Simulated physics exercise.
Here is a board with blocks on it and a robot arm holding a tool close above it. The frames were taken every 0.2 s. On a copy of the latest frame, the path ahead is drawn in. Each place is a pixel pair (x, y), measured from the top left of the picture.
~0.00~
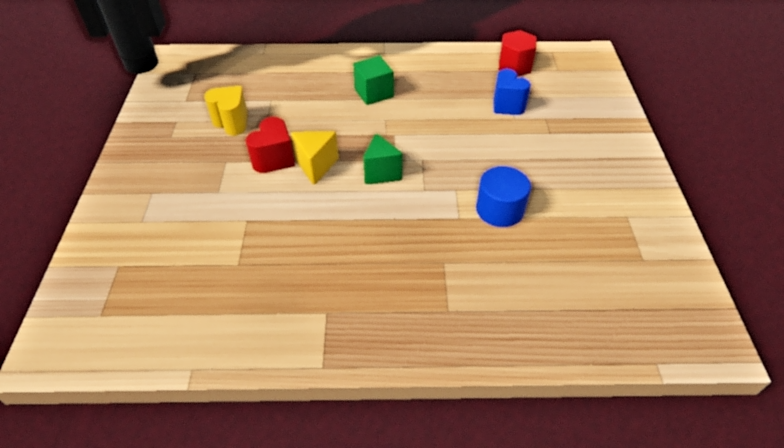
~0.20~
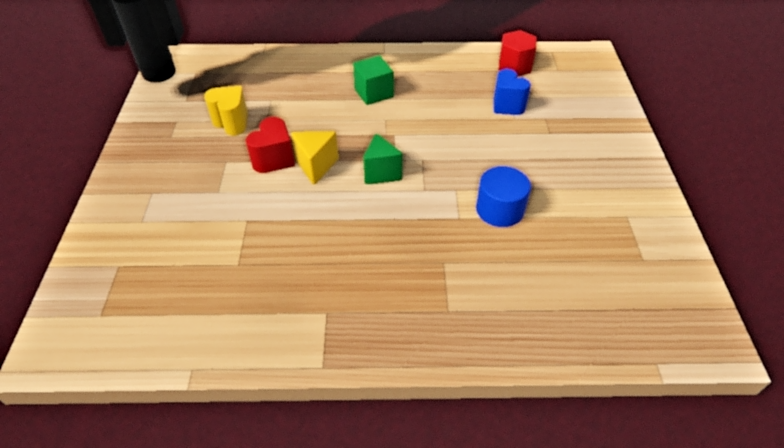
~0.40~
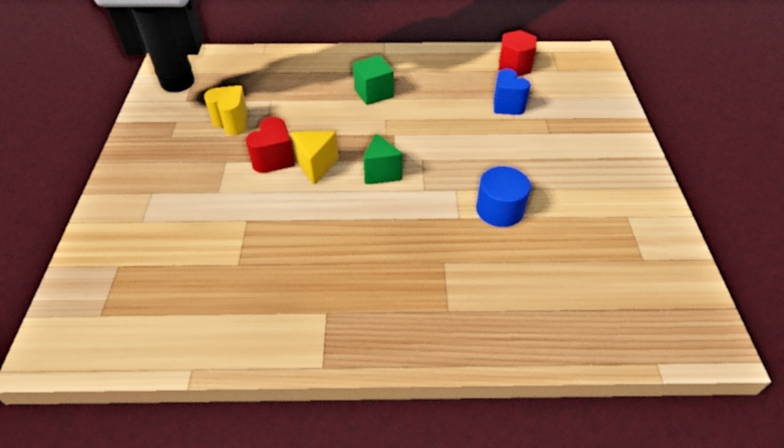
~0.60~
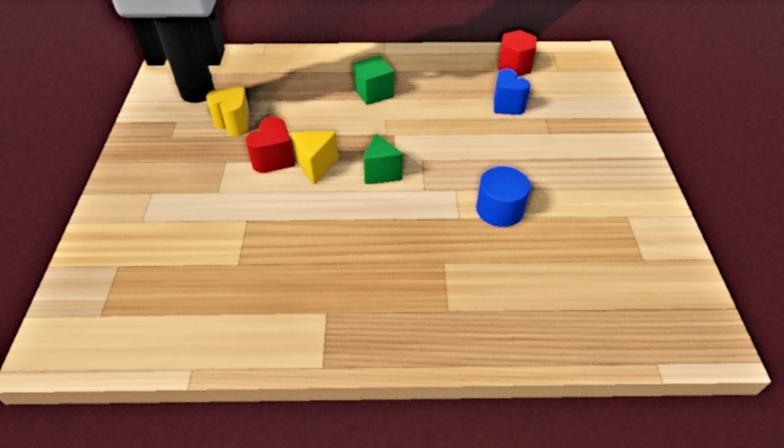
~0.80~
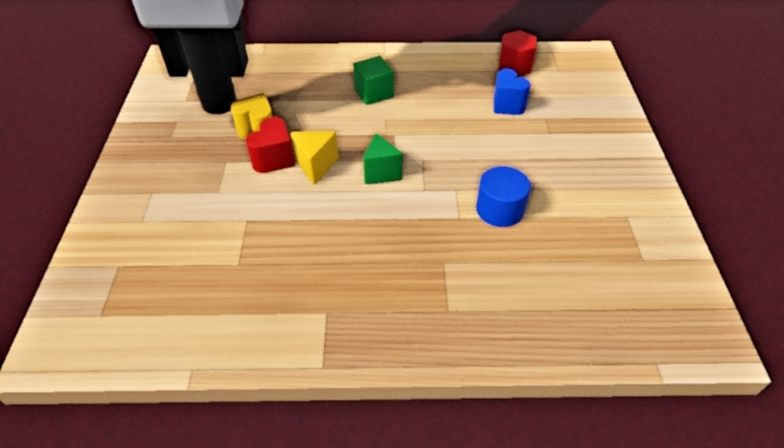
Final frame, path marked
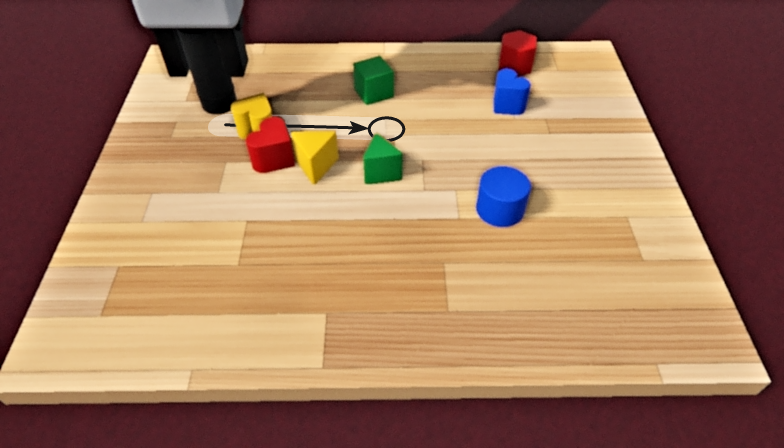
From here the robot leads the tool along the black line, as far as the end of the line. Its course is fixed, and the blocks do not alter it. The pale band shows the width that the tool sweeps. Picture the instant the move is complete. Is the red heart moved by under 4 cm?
Yes.
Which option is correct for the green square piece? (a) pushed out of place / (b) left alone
The answer is b.
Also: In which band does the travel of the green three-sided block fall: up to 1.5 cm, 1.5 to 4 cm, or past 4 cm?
The move is short, under 1.5 cm.
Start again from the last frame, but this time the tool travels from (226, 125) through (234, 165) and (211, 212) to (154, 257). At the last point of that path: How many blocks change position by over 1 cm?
Shifted over 1 cm: One.
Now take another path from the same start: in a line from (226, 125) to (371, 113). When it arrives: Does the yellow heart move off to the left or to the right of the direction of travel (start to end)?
It gets pushed right.
The drawn path runs in a line from (226, 125) to (387, 129).
What follows on the original path. One third of the way, tool (277, 106); yellow heart (310, 109); red heart (275, 133), turned 30° clockwise; yellow three-sided block (316, 141).
Two thirds of the way, tool (331, 107); yellow heart (358, 118), turned 40° clockwise; red heart (275, 133), turned 30° clockwise; yellow three-sided block (316, 141).
At the end, tool (386, 109); yellow heart (390, 126), turned 115° clockwise; red heart (275, 133), turned 30° clockwise; yellow three-sided block (316, 141); green square piece not moved; green three-sided block (384, 153).
